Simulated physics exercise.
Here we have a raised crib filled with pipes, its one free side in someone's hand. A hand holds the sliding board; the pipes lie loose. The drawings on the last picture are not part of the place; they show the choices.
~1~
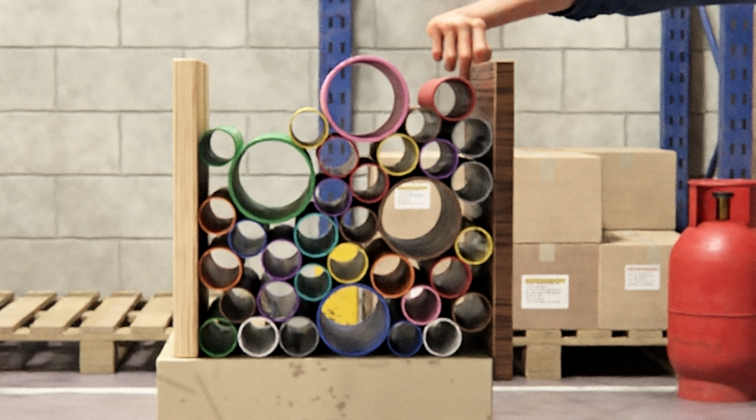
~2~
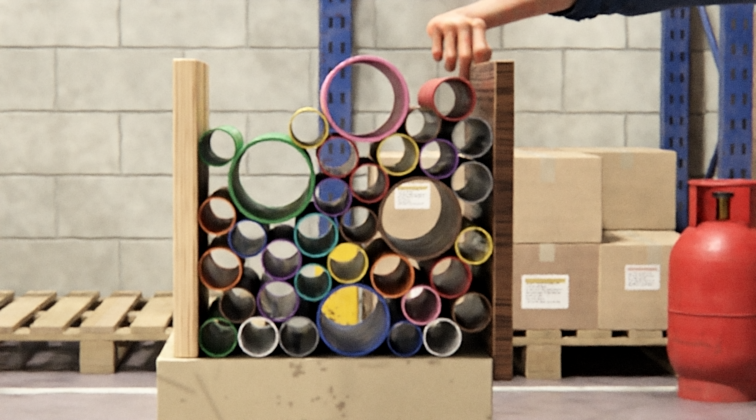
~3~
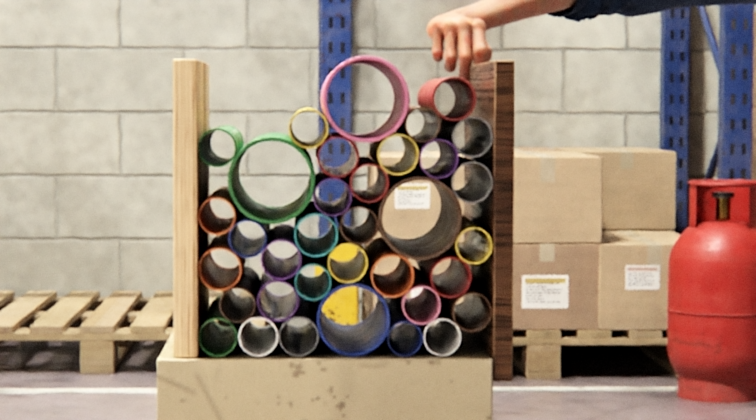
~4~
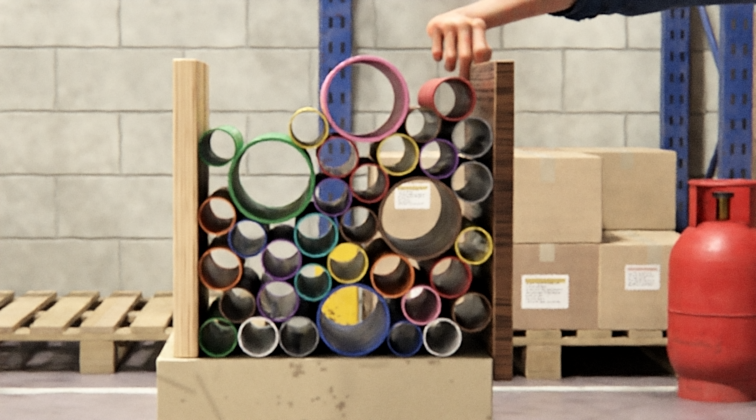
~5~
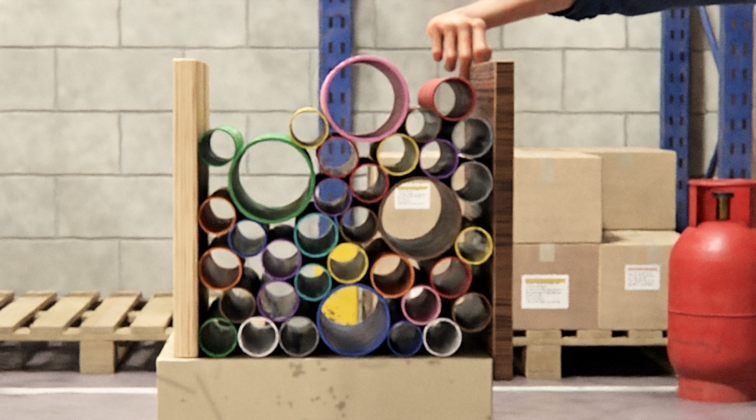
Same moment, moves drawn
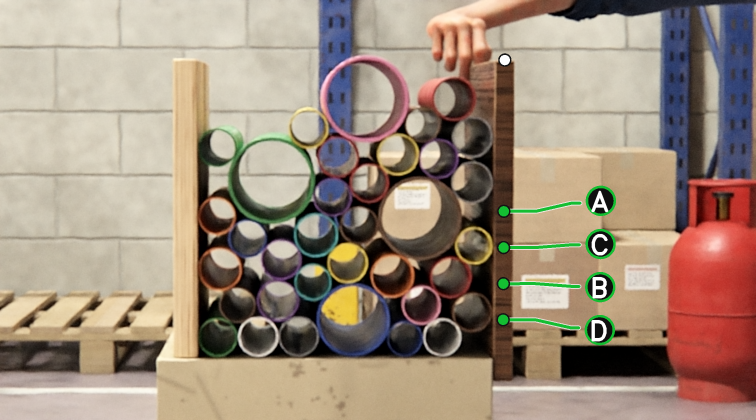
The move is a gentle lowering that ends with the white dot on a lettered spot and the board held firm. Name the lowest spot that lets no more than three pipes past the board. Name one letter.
Mark A is as low as it can go.
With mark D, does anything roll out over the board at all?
At D: Yes.
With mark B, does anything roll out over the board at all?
Yes.
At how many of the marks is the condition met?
One of the four.
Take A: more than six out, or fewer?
It loses fewer than six.
On the marked copy, A at (504, 211); B at (503, 284); C at (504, 248); D at (503, 320); the white dot at (505, 60).
With A. Early on, top of the board (494, 129).
Further on, top of the board (493, 208).
At the end, top of the board (493, 211), two out over the board.
As for the rest, B more than three out over the board; C more than three out over the board; D more than three out over the board.
